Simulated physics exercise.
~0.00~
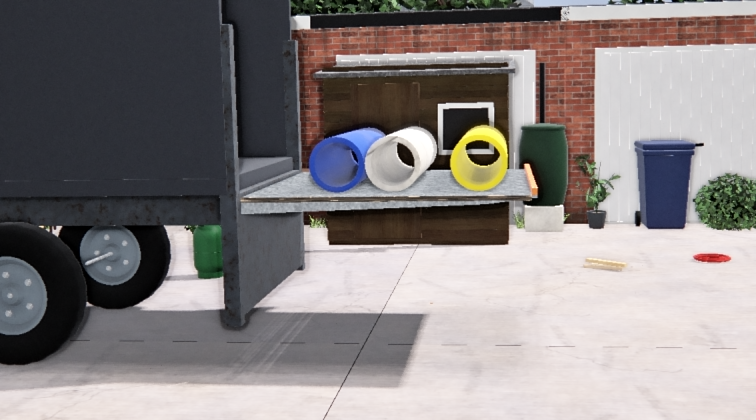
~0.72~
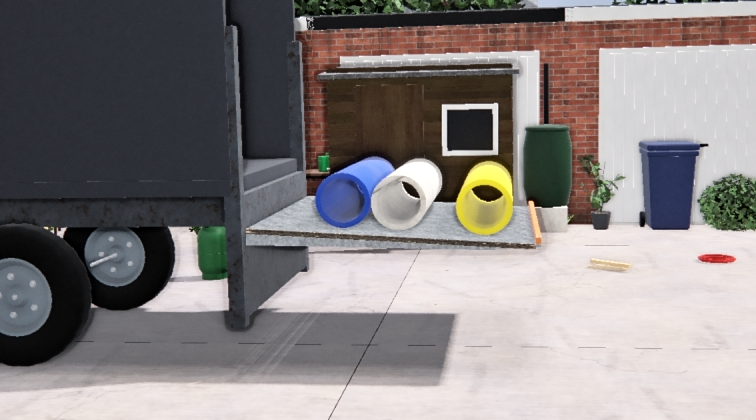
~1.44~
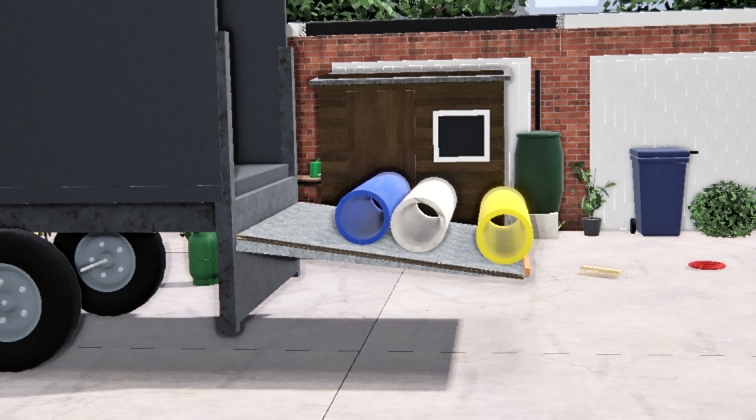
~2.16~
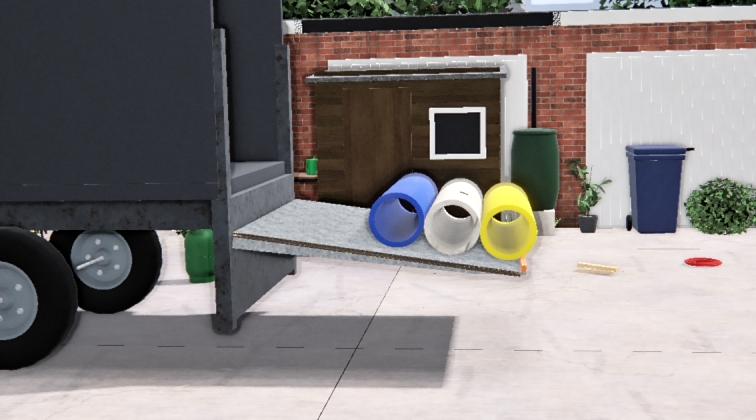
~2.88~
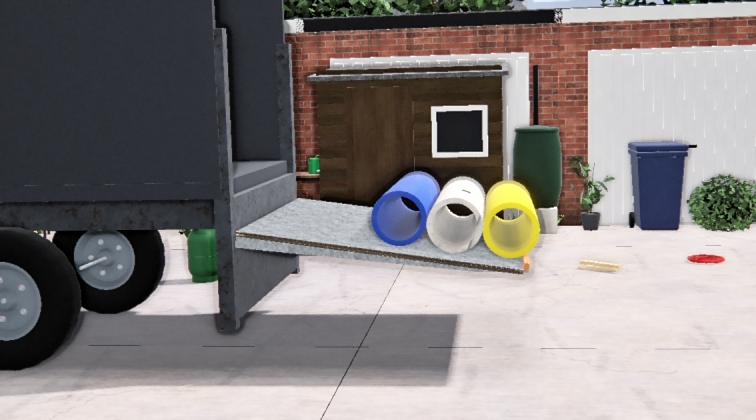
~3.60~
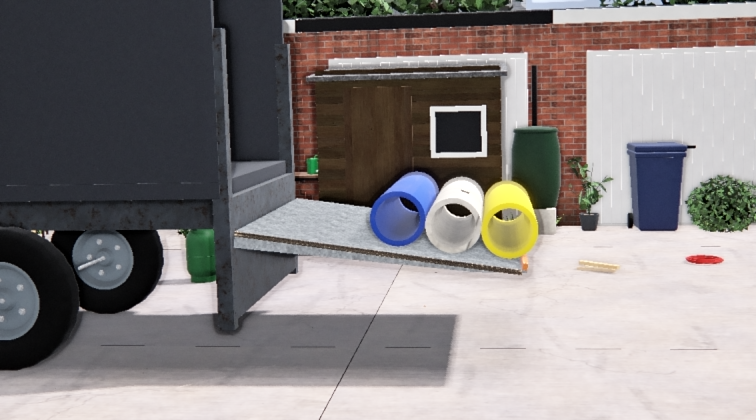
In a paved yard, blue, white and yellow pipes rolling right down a lorry's tilting tail platform, bunching and resting at its edge.
